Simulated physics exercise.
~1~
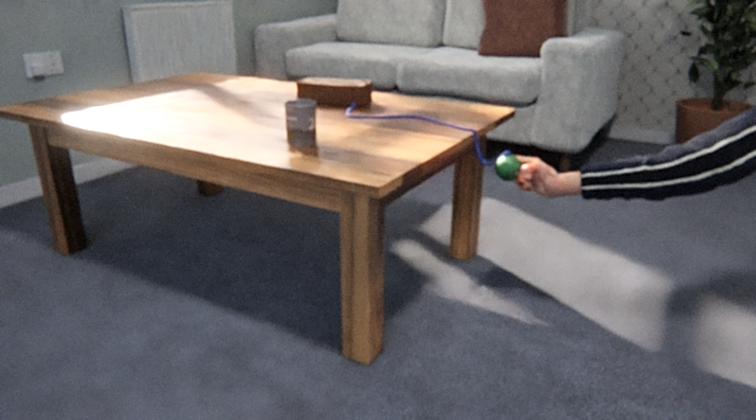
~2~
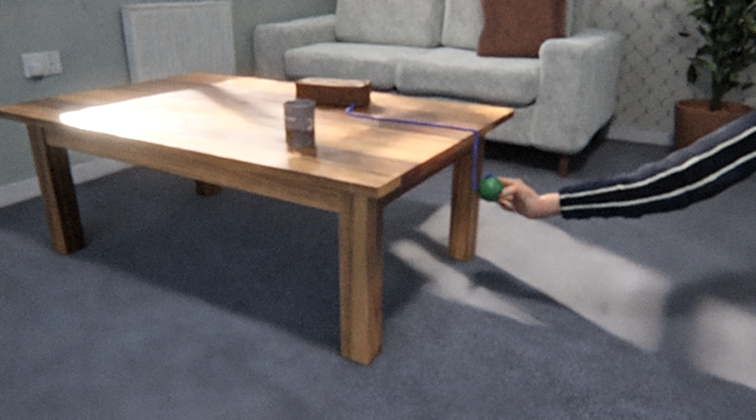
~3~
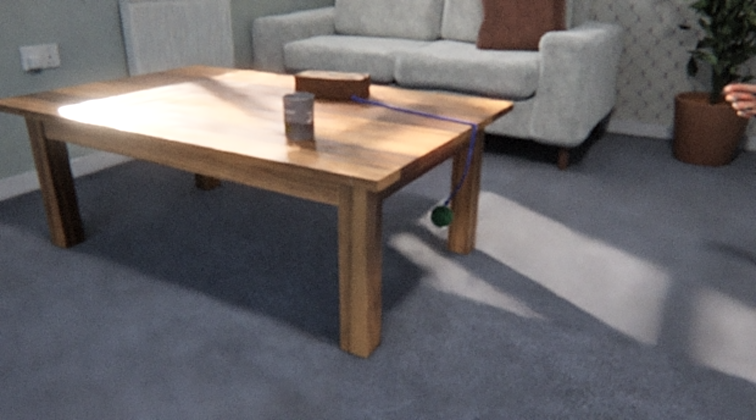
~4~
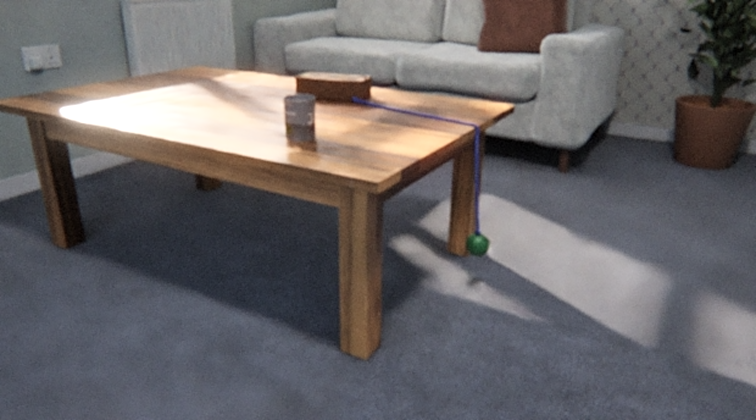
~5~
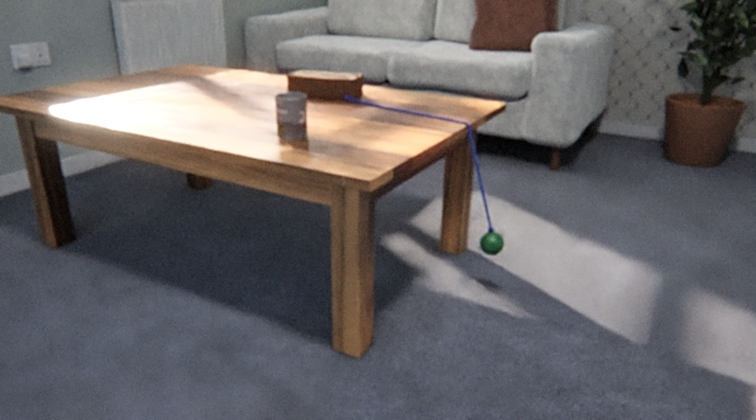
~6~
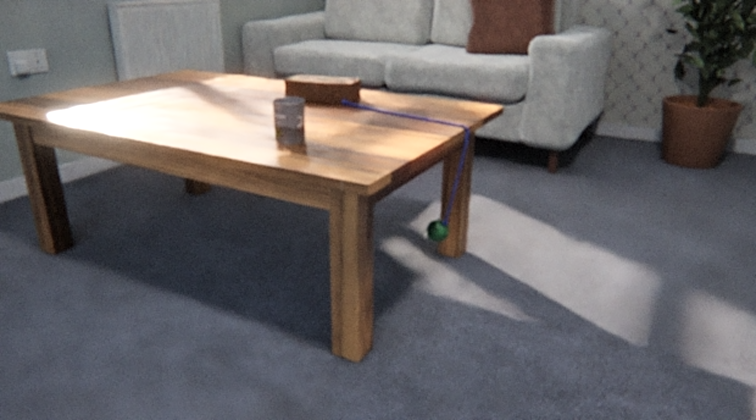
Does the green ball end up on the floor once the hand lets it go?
No, the green ball ends up hanging in the air on the shoelace, above the carpet. The grey cup stays where it stands on the table.
